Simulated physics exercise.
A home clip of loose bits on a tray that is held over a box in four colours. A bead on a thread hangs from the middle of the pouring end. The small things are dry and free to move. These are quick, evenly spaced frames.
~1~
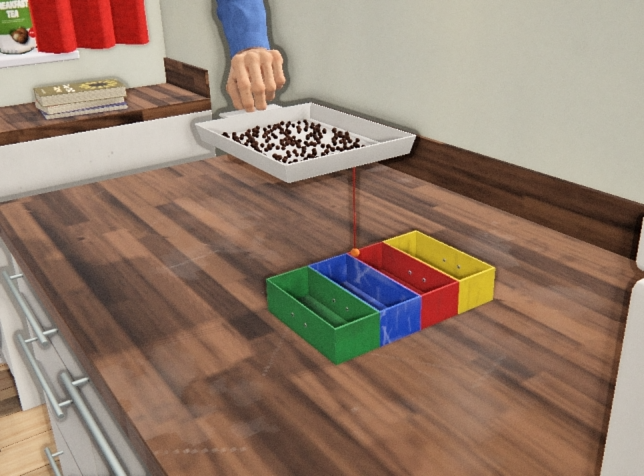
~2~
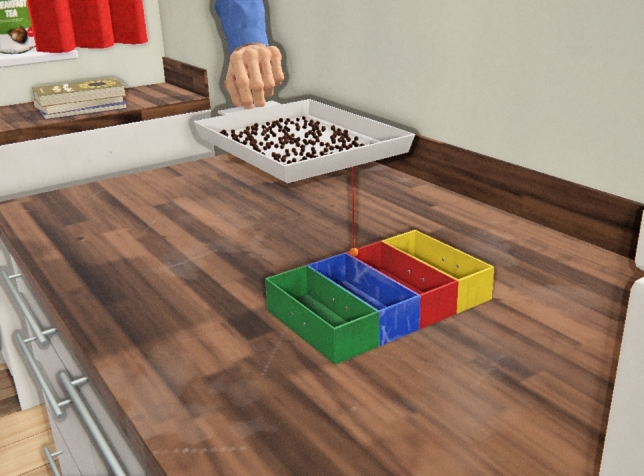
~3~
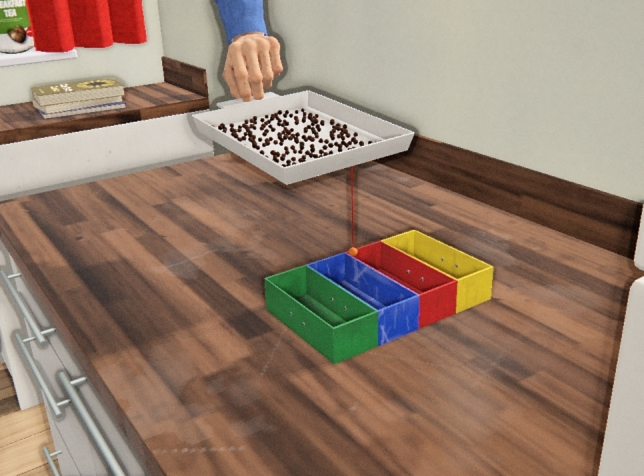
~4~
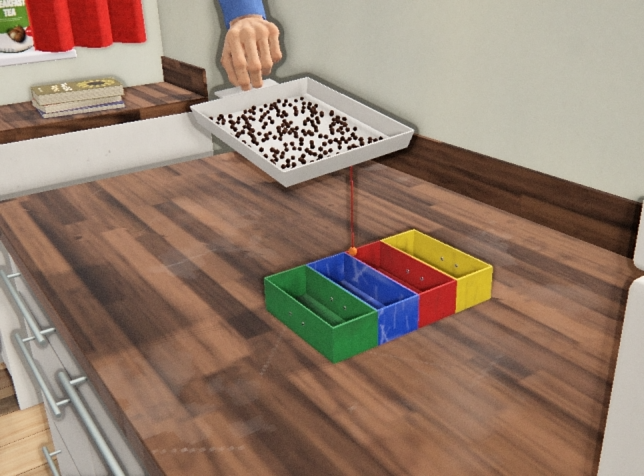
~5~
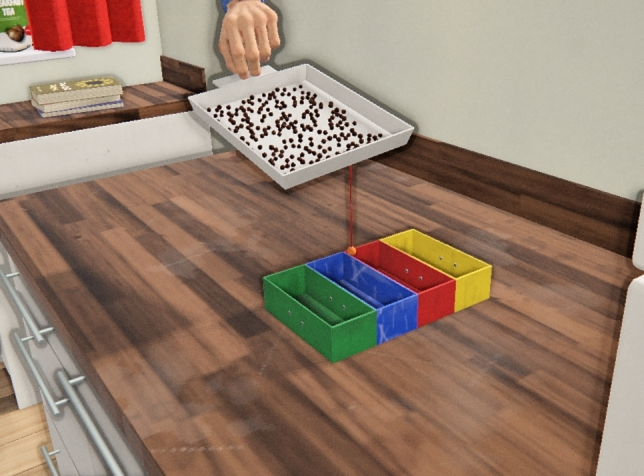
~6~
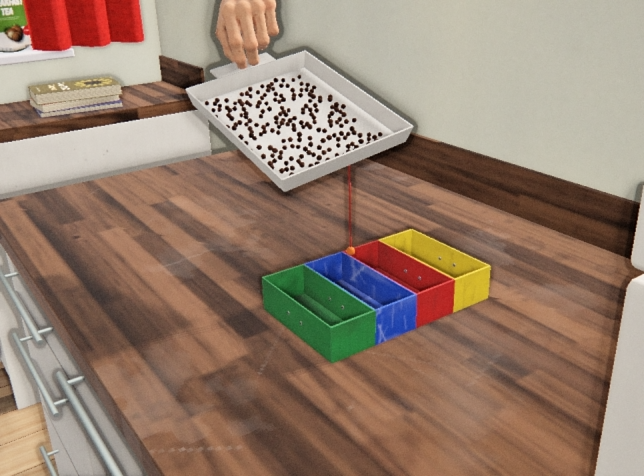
A hand in a blue sleeve grips the back of a pale square tray of small dark berries above a brown wooden kitchen counter, seen from above at an angle. Below sit joined green, blue, red and yellow compartments, left to right, with an orange bead hanging on a red thread. The hand rises, steadily tilting the tray toward its near left corner, while the berries spread and the view barely shifts.
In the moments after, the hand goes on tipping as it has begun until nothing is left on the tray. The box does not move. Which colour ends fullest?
It favours the green compartment.
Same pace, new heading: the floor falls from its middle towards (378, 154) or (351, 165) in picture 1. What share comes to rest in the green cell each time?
The first gives 0 %, the second 20 %.
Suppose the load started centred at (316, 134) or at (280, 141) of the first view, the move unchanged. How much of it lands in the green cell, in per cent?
Near 80 % and 90 %.
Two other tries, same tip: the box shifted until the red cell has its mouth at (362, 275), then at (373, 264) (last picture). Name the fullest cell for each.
At the first place the blue one, at the second the cell in green.
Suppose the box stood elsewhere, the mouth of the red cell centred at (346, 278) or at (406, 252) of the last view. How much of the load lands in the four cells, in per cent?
Roughly 100 per cent, and 10 per cent.
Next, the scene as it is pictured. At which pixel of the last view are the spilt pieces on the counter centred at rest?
Close to (285, 361).
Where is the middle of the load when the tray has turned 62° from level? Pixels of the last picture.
Near (296, 180).
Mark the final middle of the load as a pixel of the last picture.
Roughly at (309, 317).
Soon after the last picture, tray tipped steeply; most on the tray; a stray few in the green cell; a small part falling or outside the box.
A little later, tray tipped past a quarter turn; about a quarter on the tray; about half in the green cell; about a third falling or outside the box.
Later still, tray tipped past a quarter turn; most in the green cell; a small part falling or outside the box.
At rest, tray tipped past a quarter turn; most in the green cell; none in the blue cell; none in the red cell; none in the yellow cell; a small part outside the box.
